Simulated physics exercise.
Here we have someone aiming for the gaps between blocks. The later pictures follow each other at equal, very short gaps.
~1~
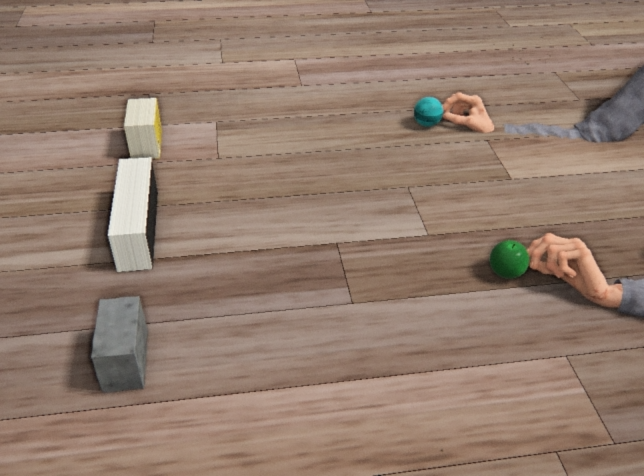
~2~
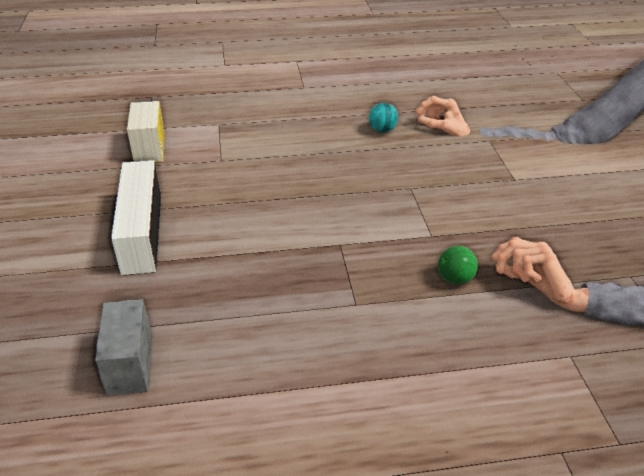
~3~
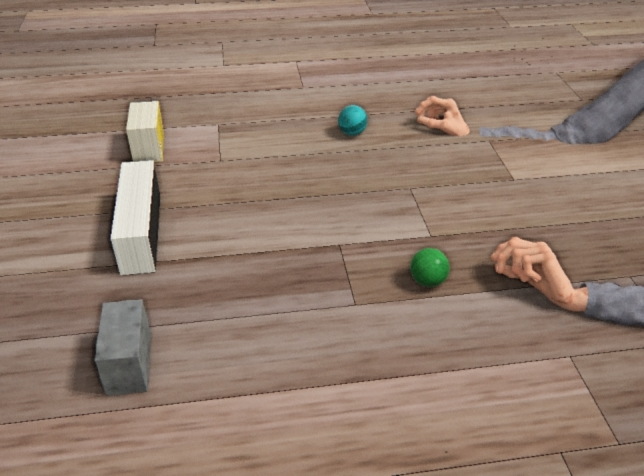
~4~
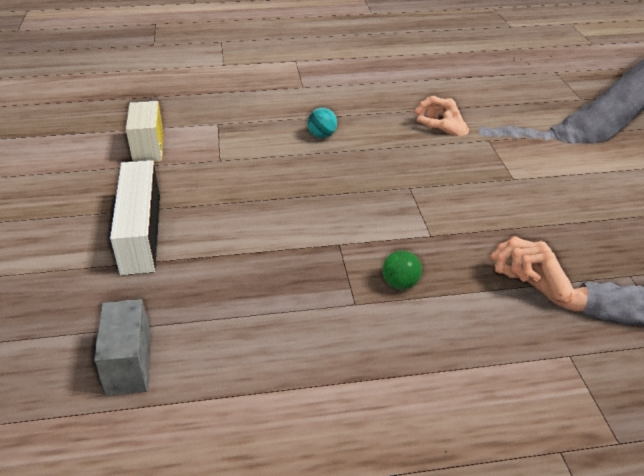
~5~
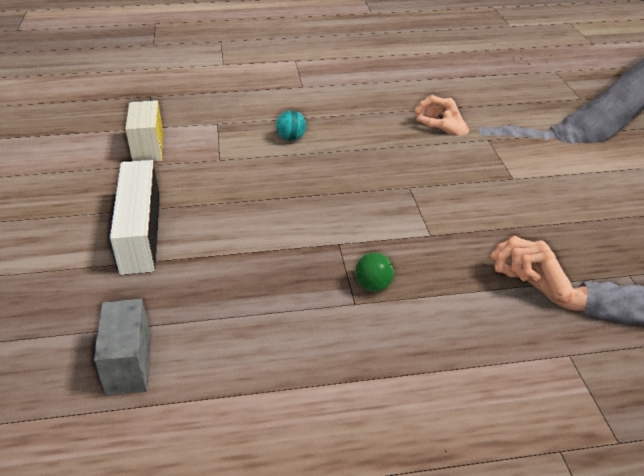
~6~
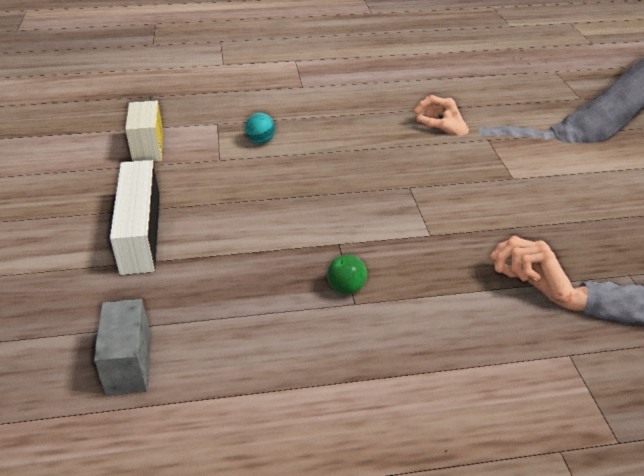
Two hands reach in from the right over a wood-plank floor, seen from above at an angle. A turquoise ball sits by the far hand and a round green object by the nearer one, while a small cream and yellow block, a longer white and black block and a grey brick line the left. The hands release both round things, which roll leftward across the planks, the turquoise one leading.
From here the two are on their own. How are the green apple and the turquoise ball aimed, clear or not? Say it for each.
Outcome: The green apple gets between the blocks; the turquoise ball is stopped.
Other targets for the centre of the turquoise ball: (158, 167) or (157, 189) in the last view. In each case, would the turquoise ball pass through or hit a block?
Try by try, it gets between the blocks; bounces off.
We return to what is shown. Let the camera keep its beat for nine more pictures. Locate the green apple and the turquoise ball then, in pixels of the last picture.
First (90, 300), then (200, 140).
Then, 0.38 s on from there, green apple heading on near (169, 291); turquoise ball coming back near (195, 138).
Then, 0.94 s on from there, green apple heading on; turquoise ball coming back near (227, 141).
In the end, the green apple rolls through; the turquoise ball bounces off.
